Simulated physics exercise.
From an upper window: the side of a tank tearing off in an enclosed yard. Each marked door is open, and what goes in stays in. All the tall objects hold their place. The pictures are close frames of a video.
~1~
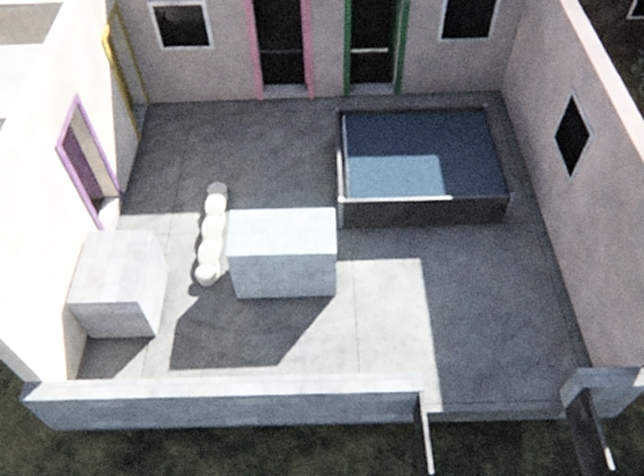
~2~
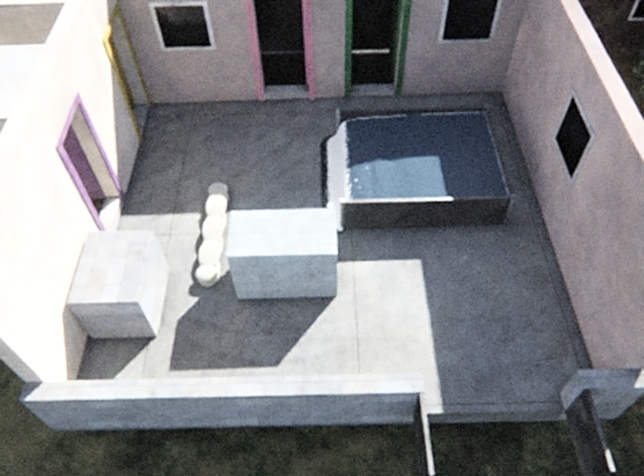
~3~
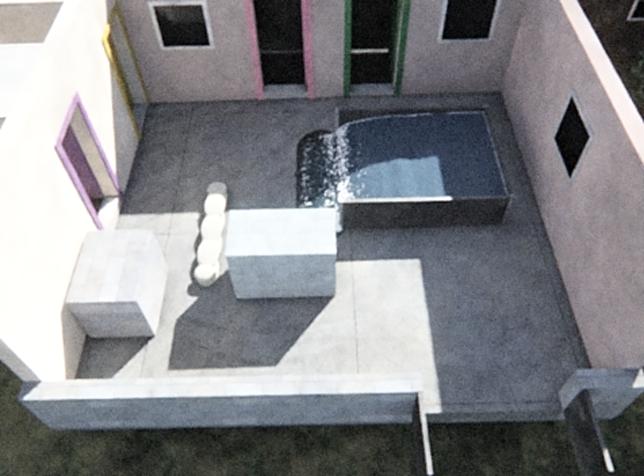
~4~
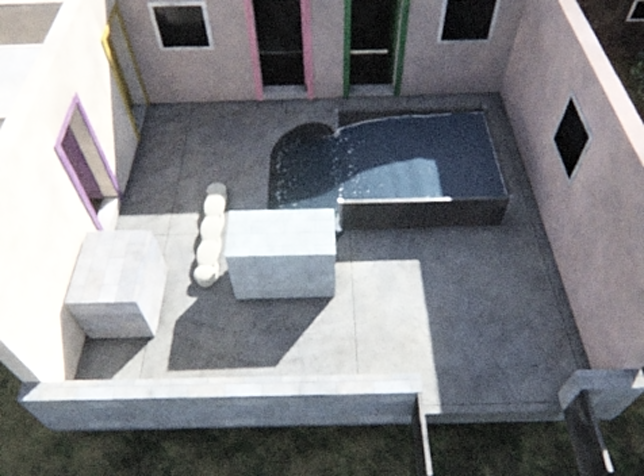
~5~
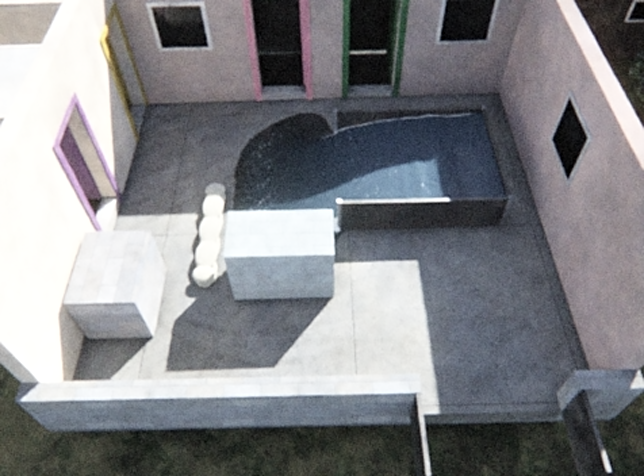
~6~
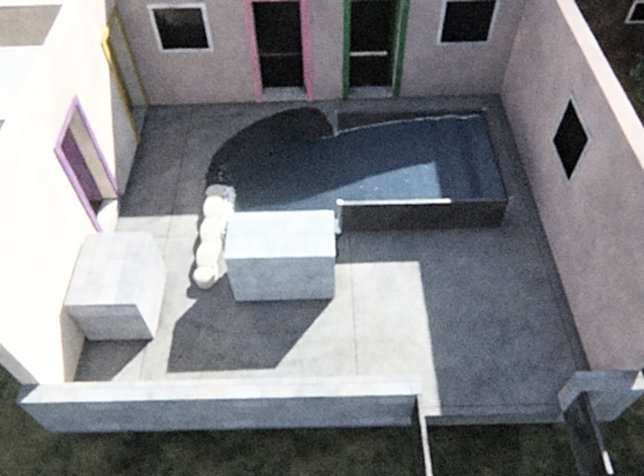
Water bursts from the left side of a tank and spreads left across the walled yard.
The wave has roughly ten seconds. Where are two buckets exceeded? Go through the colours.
One by one: The purple door holds within the limit; the yellow door floods; the green door holds within the limit; the pink door holds within the limit.
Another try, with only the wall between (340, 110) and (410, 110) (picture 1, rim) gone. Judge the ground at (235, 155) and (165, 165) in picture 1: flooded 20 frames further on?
In turn: Covered, covered.
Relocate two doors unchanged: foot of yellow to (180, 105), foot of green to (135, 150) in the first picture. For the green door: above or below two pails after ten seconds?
One by one: Green door lets more in.
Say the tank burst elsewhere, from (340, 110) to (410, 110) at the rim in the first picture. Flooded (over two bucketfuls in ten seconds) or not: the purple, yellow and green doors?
In short: Purple door takes less, yellow door floods, green door floods.
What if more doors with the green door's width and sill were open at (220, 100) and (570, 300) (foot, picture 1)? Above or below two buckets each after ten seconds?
As listed: Takes more, is under.
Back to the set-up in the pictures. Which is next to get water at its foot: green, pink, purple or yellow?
The pink door.
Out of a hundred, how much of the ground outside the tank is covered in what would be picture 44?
Roughly 75 per cent.
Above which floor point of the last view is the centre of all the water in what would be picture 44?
Roughly at (247, 201).
A moment on, water covers 30 % of the floor; the purple door not reached, the yellow door not reached, the green door not reached, the pink door wet at the sill, nothing in.
Next, water covers 45 % of the floor; the purple door wet at the sill, nothing in, the yellow door under two buckets in, the green door not reached, the pink door wet at the sill, nothing in.
Then, water covers 50 % of the floor; the purple door wet at the sill, nothing in, the yellow door far over two buckets in, the green door not reached, the pink door wet at the sill, nothing in.
Later, water covers 75 % of the floor; the purple door wet at the sill, nothing in, the yellow door far over two buckets in, the green door wet at the sill, nothing in, the pink door wet at the sill, nothing in.
In the end, water covers 95 % of the floor; the purple door wet at the sill, nothing in, the yellow door far over two buckets in, the green door wet at the sill, nothing in, the pink door wet at the sill, nothing in.
